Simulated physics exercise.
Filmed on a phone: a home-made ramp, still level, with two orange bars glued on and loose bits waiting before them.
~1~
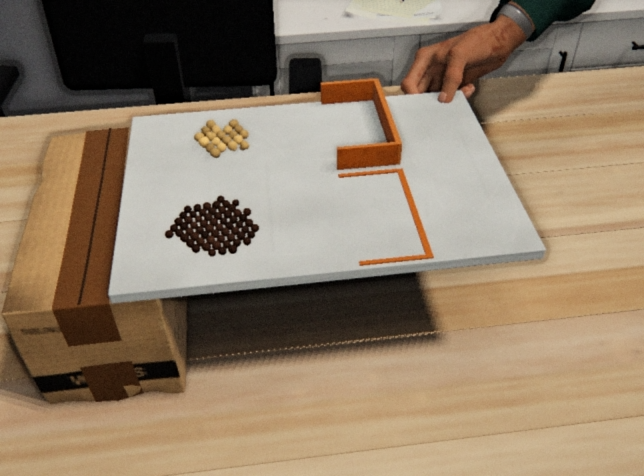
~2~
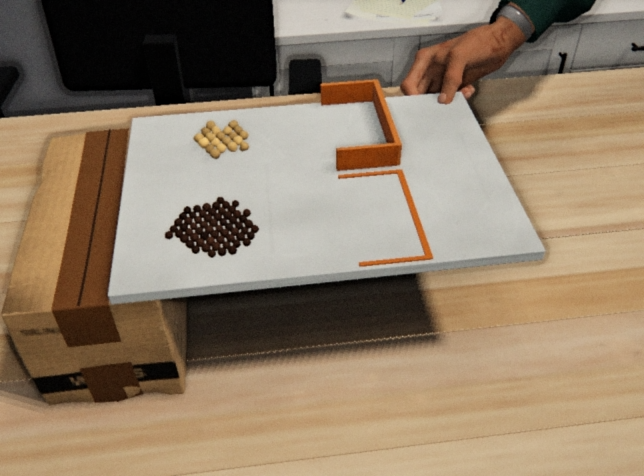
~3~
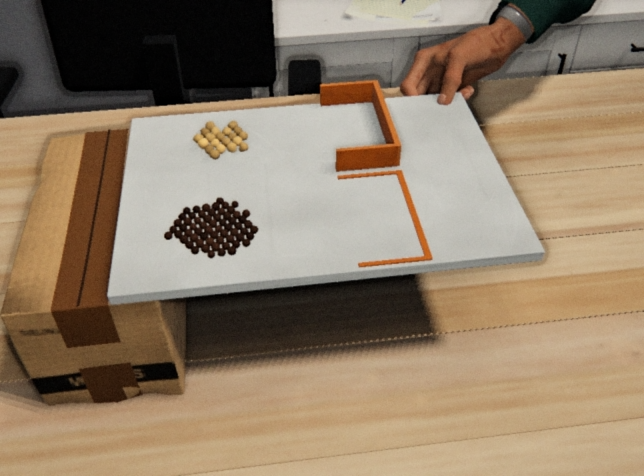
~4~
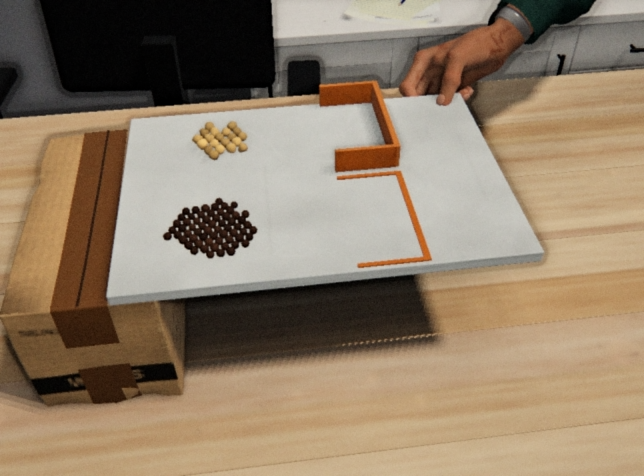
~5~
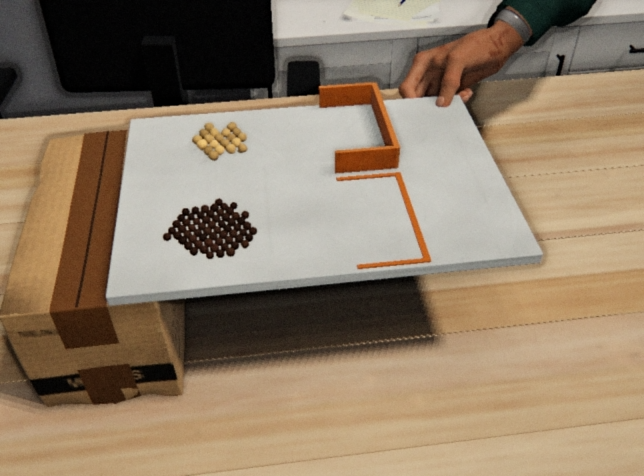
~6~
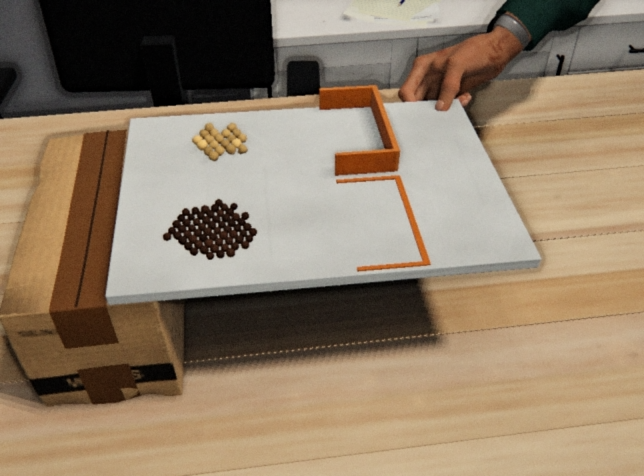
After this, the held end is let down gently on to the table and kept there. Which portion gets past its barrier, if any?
In the end the front portion passes the strip, and the back portion halts at the strip.
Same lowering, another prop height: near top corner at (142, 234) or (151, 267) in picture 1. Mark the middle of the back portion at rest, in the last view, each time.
First near (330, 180), then near (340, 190).
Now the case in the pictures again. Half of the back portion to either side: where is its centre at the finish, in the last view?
At about (351, 195).
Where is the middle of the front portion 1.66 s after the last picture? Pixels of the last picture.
At about (635, 295).
Then, 0.63 s after the last picture, board sloping at 15°; front portion on its way down; back portion on its way down.
Then, 1.18 s after the last picture, board sloping at 25°; front portion nearly all past its bar; back portion has reached its bar.
Then, 1.66 s after the last picture, board resting at 26°; front portion nearly all past its bar; back portion has reached its bar.
At rest, board resting at 26°; front portion nearly all past its bar; back portion gathered behind its bar.
